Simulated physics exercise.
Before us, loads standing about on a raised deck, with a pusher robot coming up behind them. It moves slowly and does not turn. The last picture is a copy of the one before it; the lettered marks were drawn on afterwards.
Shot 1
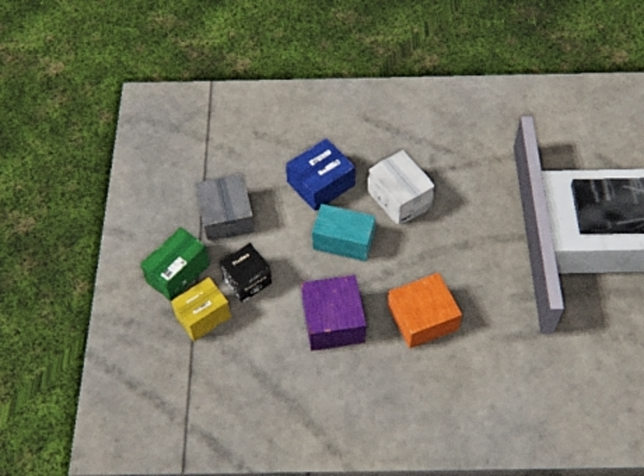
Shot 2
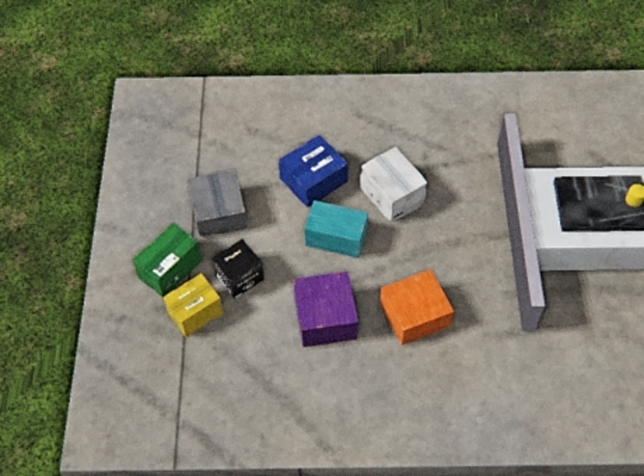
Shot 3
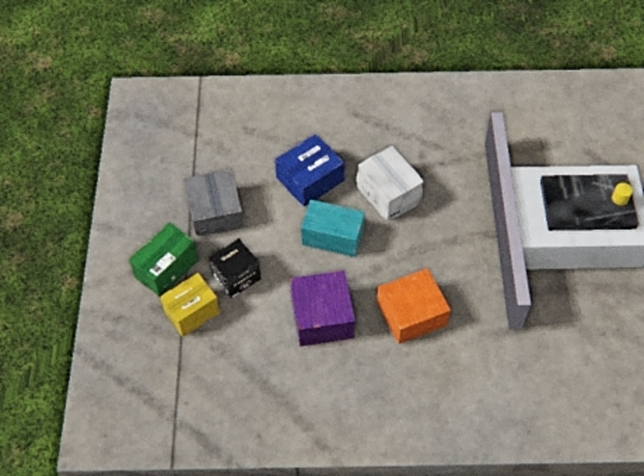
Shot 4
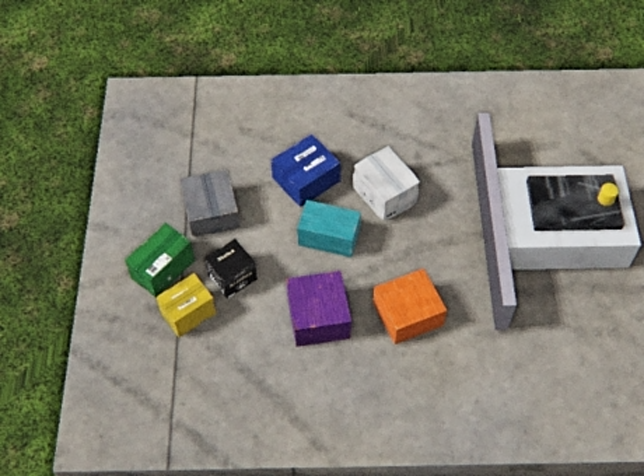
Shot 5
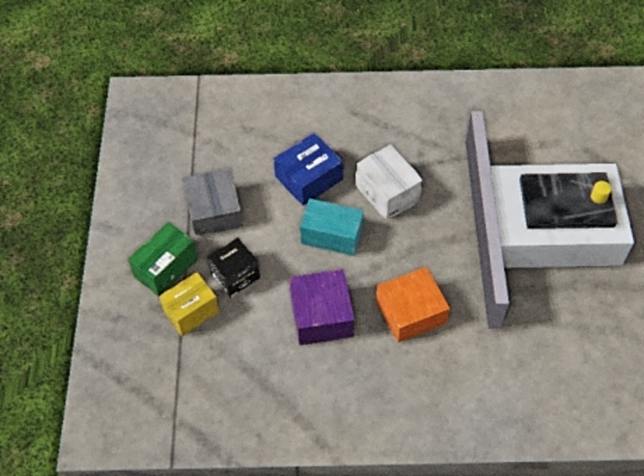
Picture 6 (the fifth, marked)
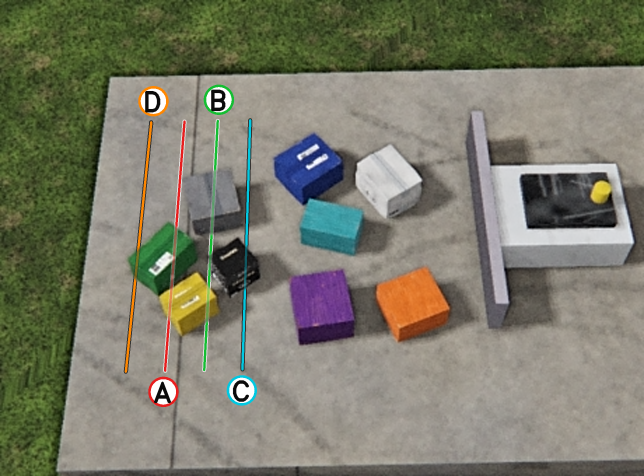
In this clip, a white pusher robot with a wide upright plate creeps left across a raised concrete deck beside grass, slightly closing the gap to nine scattered, differently coloured boxes, which stay in place, untouched.
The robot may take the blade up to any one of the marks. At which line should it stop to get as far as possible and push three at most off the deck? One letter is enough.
A.
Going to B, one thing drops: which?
It is the yellow parcel.
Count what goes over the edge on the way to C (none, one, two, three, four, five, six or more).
The count is none.
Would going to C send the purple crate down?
By then, no.
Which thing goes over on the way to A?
The yellow parcel goes over.
On the marked copy, A at (176, 236); B at (212, 235); C at (247, 235); D at (140, 237).
Taking A. A third of the way, robot (446, 202); blue parcel (286, 169); purple crate (288, 306).
Two thirds of the way, robot (332, 204); yellow parcel (117, 301); green parcel (154, 256).
When it is over, robot (246, 206); yellow parcel over the edge; green parcel (87, 261); one fallen.
As for the rest, B is within the limit but short; C is within the limit but short; D drops four.
